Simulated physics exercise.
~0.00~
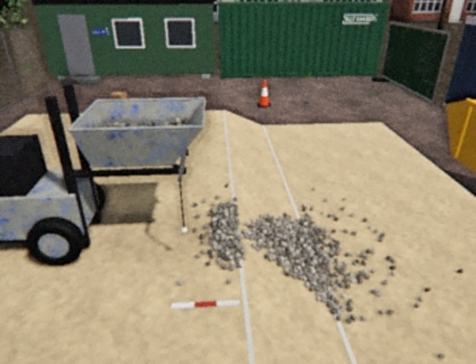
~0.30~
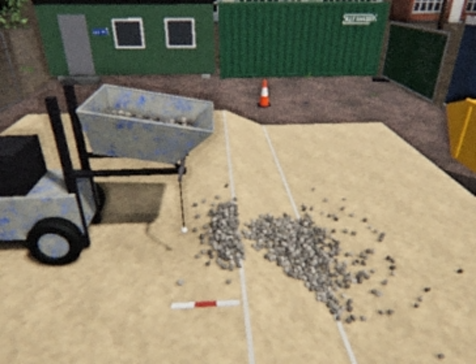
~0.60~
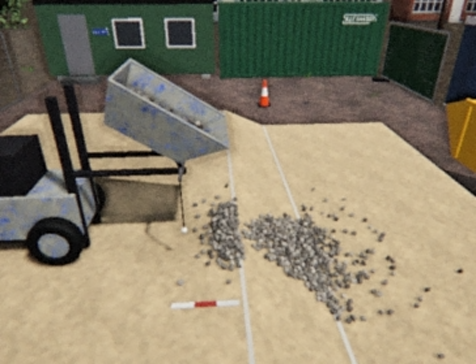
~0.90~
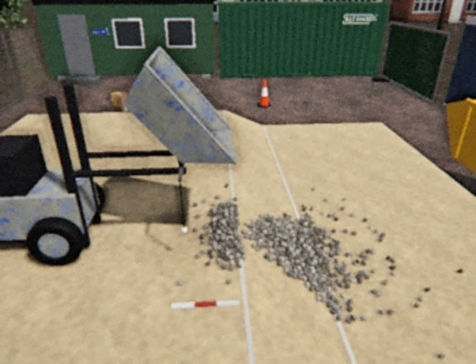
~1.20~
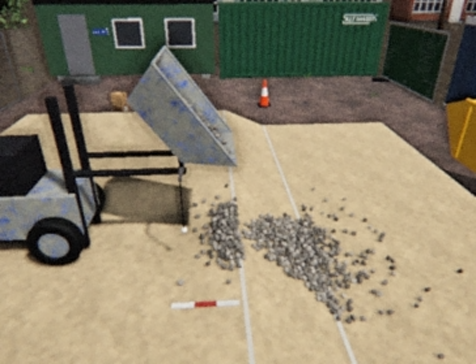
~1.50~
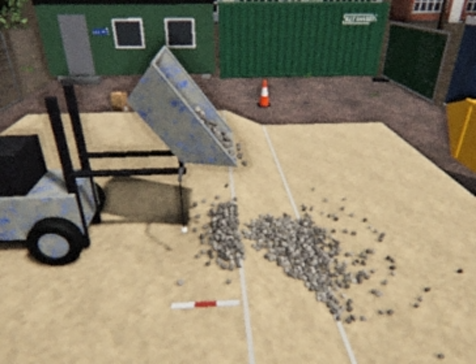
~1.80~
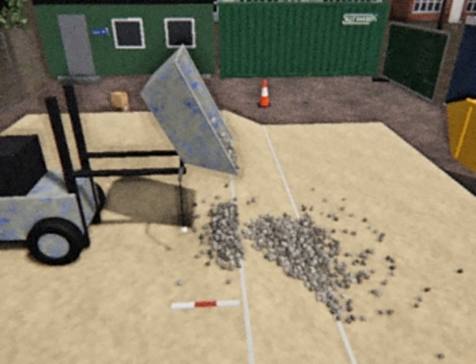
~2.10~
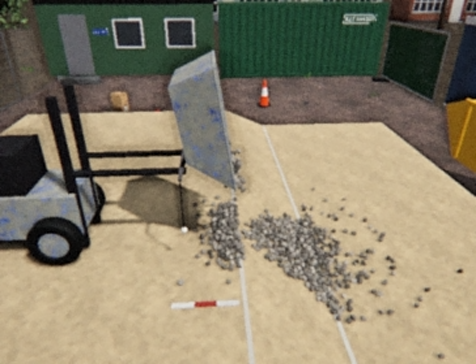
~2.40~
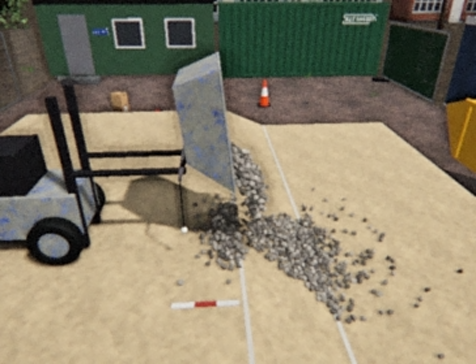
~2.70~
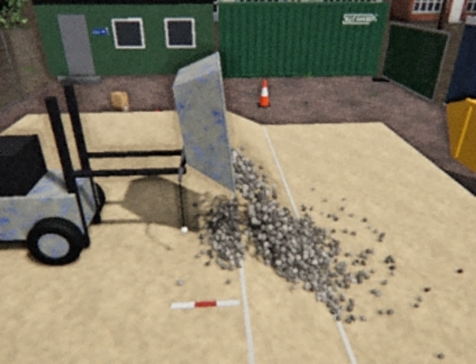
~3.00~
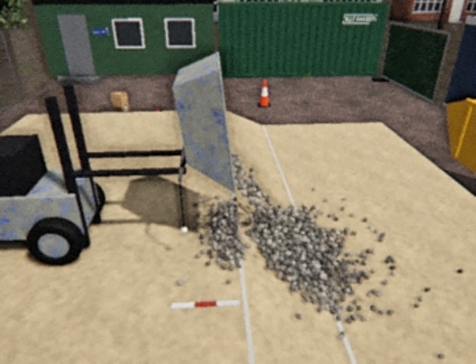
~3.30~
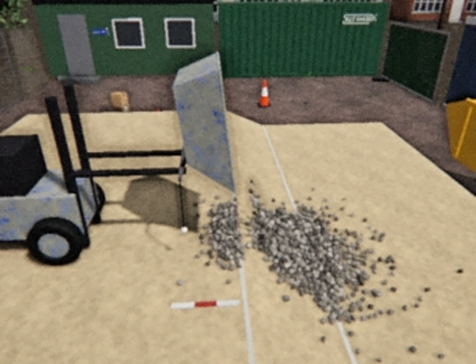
In this clip, a fork truck at left tips a blue-flecked grey skip of stones steeply to the right, pausing partway before tilting further, and the grey stones pour onto the earlier scattered pile, spreading rightward across the white lines until the skip stays upended above a larger heap.
